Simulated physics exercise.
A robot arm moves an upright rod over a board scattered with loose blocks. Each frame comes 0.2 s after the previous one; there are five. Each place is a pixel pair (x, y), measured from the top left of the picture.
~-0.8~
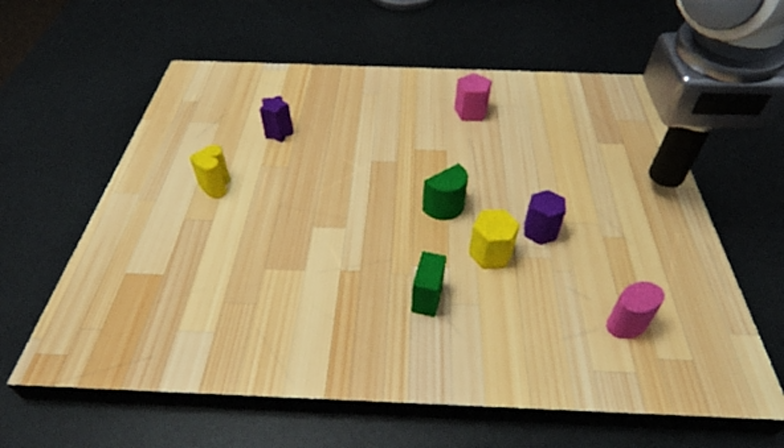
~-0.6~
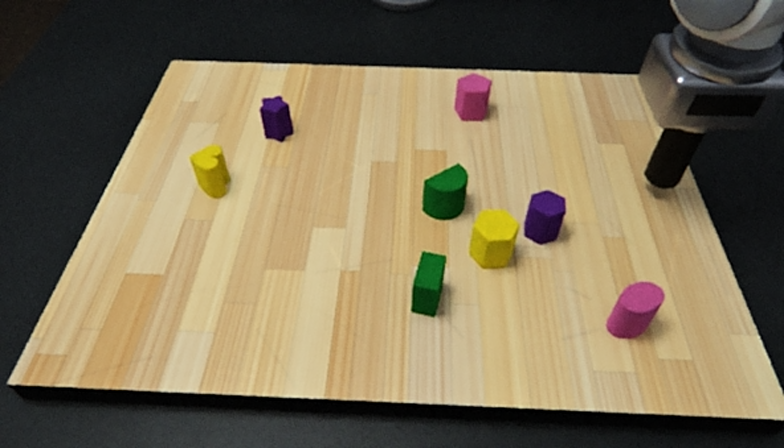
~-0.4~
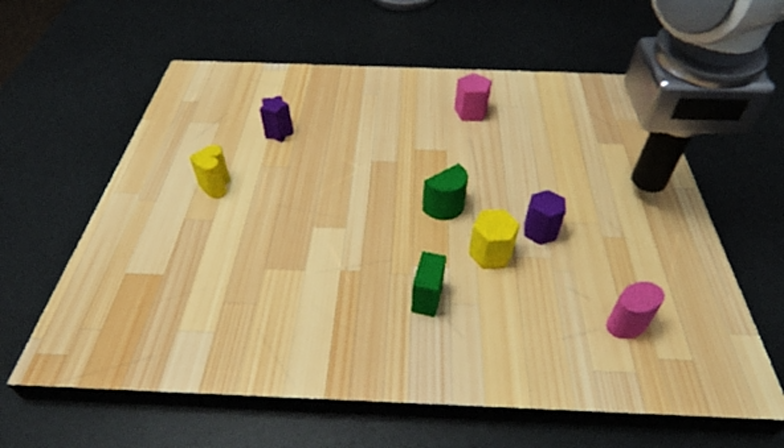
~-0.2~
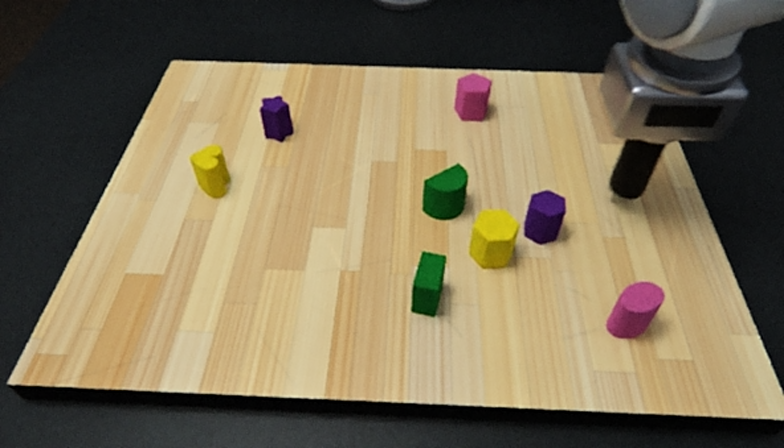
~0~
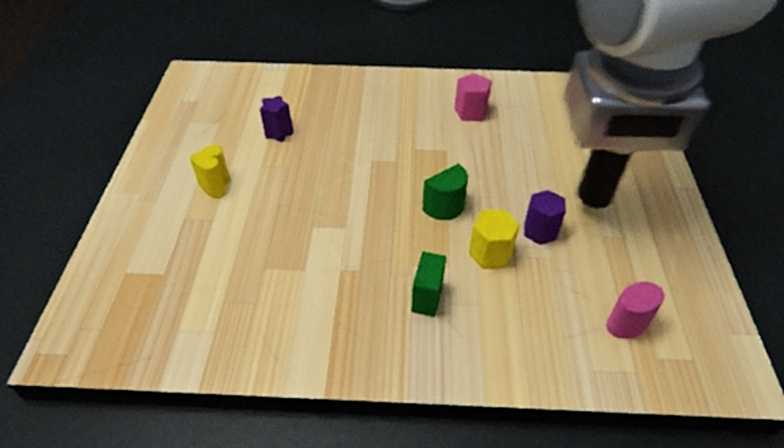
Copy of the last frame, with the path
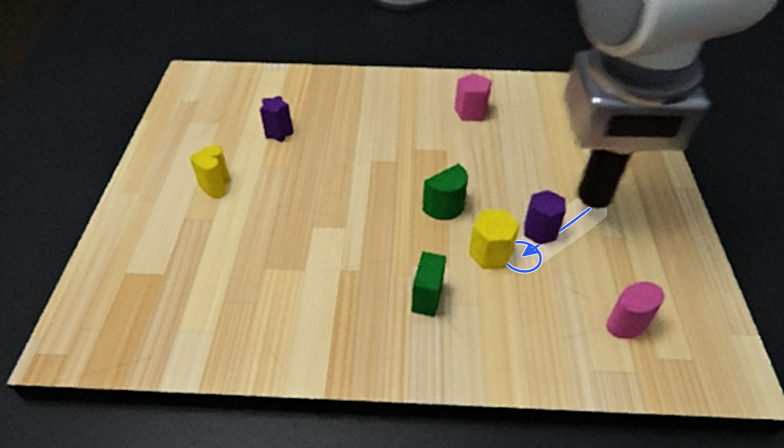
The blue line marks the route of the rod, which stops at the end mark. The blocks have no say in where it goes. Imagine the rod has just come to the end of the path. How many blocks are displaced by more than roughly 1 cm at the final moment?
Two blocks, no more.
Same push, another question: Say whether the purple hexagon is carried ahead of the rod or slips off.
When the path ends, it will sit ahead of the rod.
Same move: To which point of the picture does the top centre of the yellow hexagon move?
Its top middle is near (455, 231).
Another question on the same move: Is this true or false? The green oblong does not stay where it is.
That is false.
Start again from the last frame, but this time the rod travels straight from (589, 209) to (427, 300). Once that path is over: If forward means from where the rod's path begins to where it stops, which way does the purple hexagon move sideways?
The purple hexagon is shifted sideways to the right, facing along the path from start to end.
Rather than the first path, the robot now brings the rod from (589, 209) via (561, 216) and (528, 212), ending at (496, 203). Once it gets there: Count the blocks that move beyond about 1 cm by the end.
The push moves one block more than 1 cm.
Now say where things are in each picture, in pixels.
In the first frame, tip of the rod at (666, 176), middles of tops, green oblong at (430, 269), green D-shaped block at (449, 178), yellow hexagon at (497, 224), purple hexagon at (549, 202).
In the second frame, rod at (661, 177), nothing pushed.
In the third frame, rod at (648, 181), nothing pushed.
In the fourth frame, rod at (626, 187), nothing pushed.
In the fifth frame, rod at (594, 196), green oblong at (430, 269), green D-shaped block at (449, 178), yellow hexagon at (497, 224), purple hexagon at (549, 202).
The line goes from (589, 209) directly to (522, 256).
On the path given first. Halfway along, rod at (562, 220); purple hexagon at (531, 208), turned 15° clockwise.
At the end, rod at (525, 244); green oblong unmoved; green D-shaped block unmoved; yellow hexagon at (455, 231), turned 25° clockwise; purple hexagon at (492, 226), turned 45° clockwise.
